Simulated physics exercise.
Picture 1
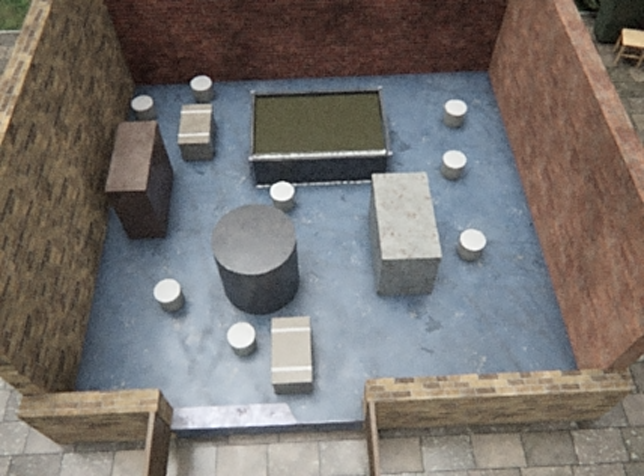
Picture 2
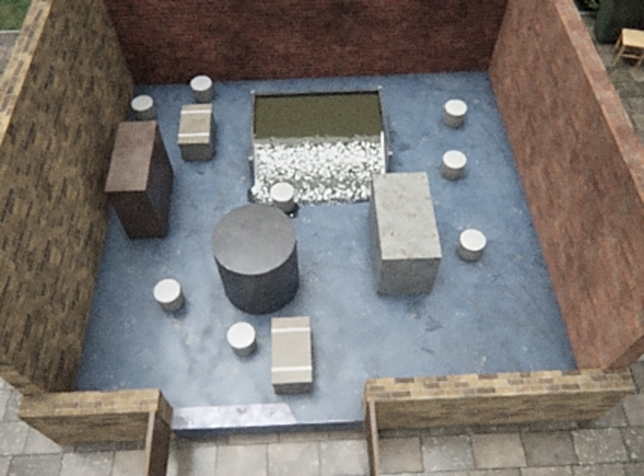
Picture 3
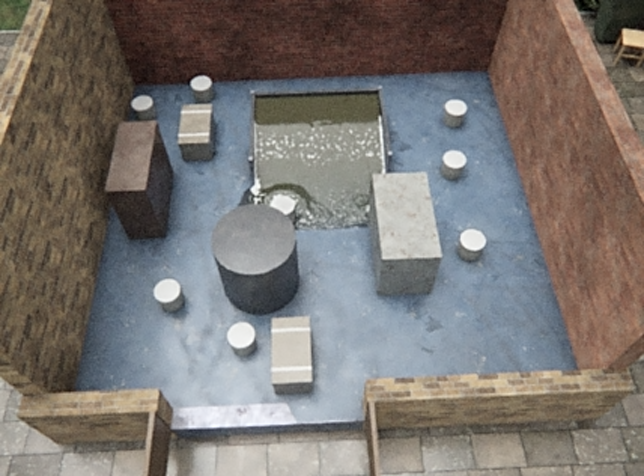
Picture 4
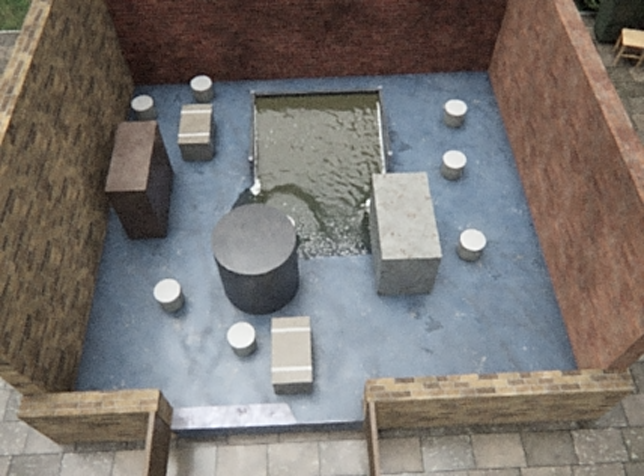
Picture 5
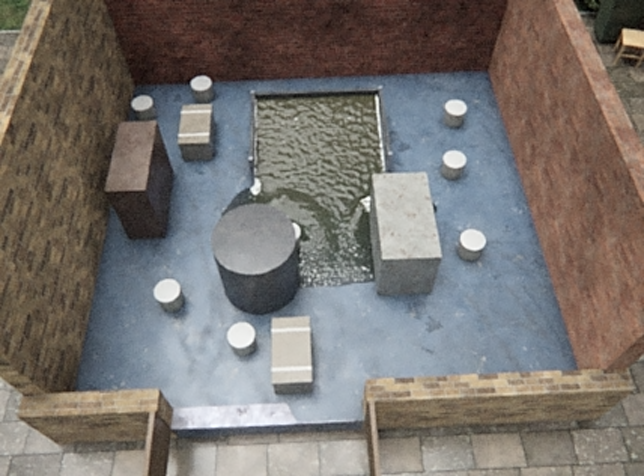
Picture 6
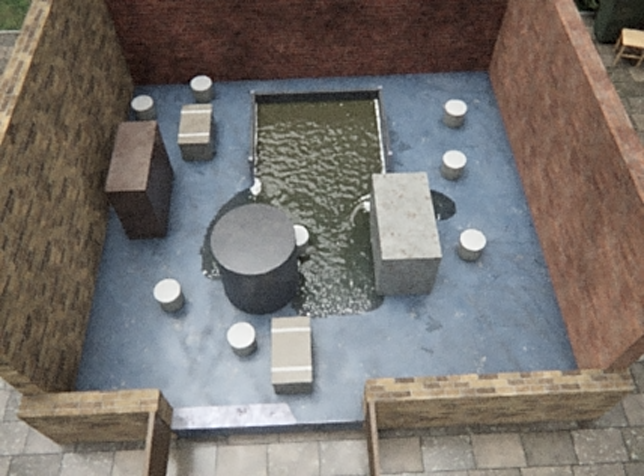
In a walled back court, a tank's near side gave way and murky water poured forward around a dark drum and grey block, nudging one small pale pail nearer while everything else stayed put.
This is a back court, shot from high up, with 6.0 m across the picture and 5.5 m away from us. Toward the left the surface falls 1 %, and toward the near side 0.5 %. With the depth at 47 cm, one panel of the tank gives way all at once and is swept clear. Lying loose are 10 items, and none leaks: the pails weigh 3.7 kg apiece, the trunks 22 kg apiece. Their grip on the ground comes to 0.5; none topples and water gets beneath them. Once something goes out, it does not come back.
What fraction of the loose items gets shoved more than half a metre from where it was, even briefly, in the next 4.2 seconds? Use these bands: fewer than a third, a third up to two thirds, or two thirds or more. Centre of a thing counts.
It falls in fewer than a third.
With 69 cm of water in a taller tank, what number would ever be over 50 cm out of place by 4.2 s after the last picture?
6.
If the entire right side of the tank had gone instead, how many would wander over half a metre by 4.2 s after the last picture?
Count: 4.
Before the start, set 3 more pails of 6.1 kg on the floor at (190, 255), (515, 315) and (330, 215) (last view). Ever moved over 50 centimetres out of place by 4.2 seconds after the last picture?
In the order asked: Farther than that, not as far, farther than that.
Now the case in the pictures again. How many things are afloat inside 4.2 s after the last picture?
Answer: 0.
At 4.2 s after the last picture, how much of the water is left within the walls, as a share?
Around 76 % of the water.
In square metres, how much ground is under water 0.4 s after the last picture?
Near 9.0 m2 in all.
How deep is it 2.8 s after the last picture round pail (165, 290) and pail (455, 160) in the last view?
First about 2 cm, second about 2 cm.
Then, 0.4 s after the last picture 1 of 10 are over 50 cm from their spots; 1 afloat.
Then, 1.5 s after the last picture 1 of 10 are over 50 cm from their spots; 0 afloat.
Then, 2.8 s after the last picture 1 of 10 are over 50 cm from their spots; 0 afloat.
Then, 4.2 s after the last picture 2 of 10 are over 50 cm from their spots, and 2 have been at some point; 0 afloat.
